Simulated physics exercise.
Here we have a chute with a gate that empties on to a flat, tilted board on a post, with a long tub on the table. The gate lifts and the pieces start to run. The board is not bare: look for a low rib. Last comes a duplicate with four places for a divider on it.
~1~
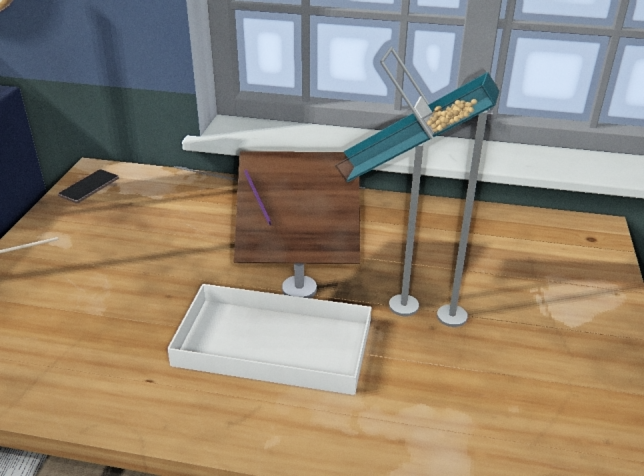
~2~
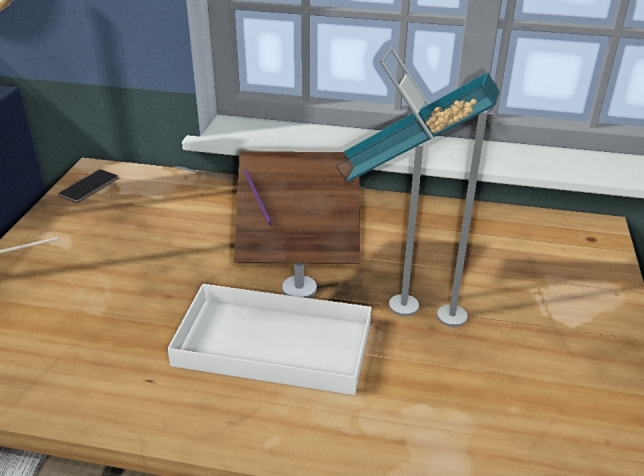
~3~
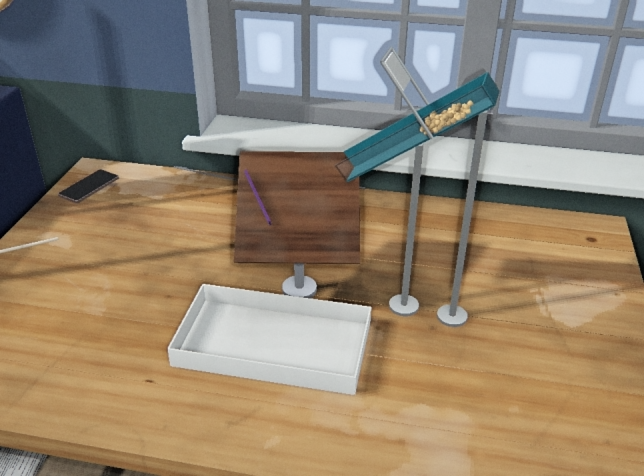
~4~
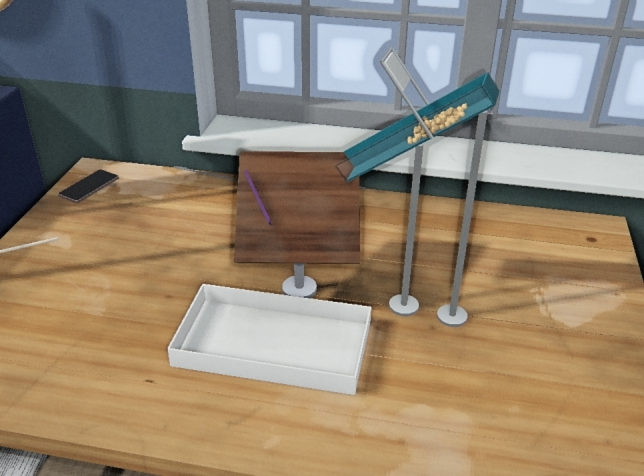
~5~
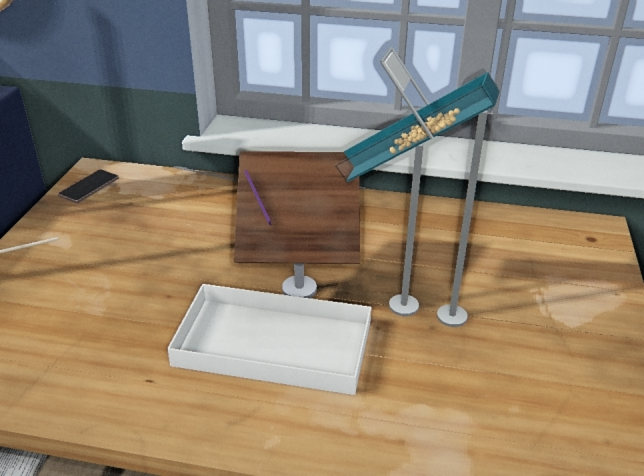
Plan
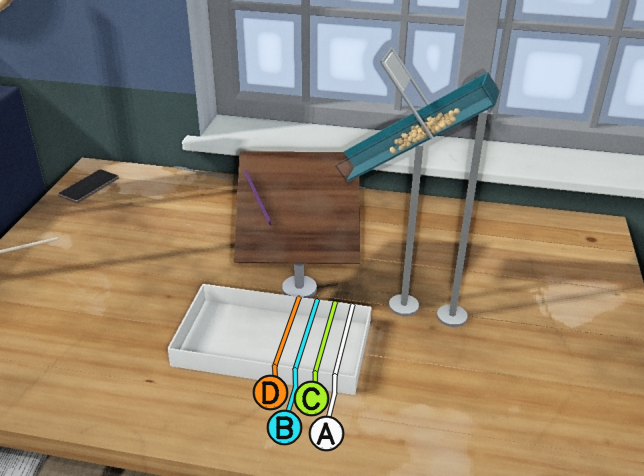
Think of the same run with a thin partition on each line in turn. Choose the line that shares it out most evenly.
Best: D.
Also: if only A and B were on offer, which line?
Here it is line B.
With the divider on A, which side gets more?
More lands on the left.
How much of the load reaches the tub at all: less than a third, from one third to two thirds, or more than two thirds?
It is more than two thirds.
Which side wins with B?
More lands on the left.
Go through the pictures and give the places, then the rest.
The first frame shows load behind the gate at (449, 114), dried chickpeas; lip of the chute at (351, 174), sloping fairly steeply.
The second frame shows middle of the board at (298, 205), tilted fairly steeply; middle of its low edge at (297, 263); of its high edge at (299, 152).
The third frame shows front corners of the tub at (168, 349) and (355, 377), empty; front of the load at (424, 128).
The fourth frame shows middle of the load at (437, 121); its front at (410, 139), about a quarter of the way to the lip; rib from (245, 170) to (270, 221).
The fifth frame shows middle of the load at (425, 128); its front at (392, 150), about half of the way to the lip.
On the marked copy, line A crosses the front rim at (335, 374); line B crosses the front rim at (295, 368); line C crosses the front rim at (315, 371); line D crosses the front rim at (275, 365).
For line A, of what is caught, all on the left of the divider, none on the right.
For line B, of what is caught, most on the left of the divider, a small part on the right.
For line C, of what is caught, nearly all on the left of the divider, a stray few on the right.
For line D, of what is caught, about two thirds on the left of the divider, about a third on the right.
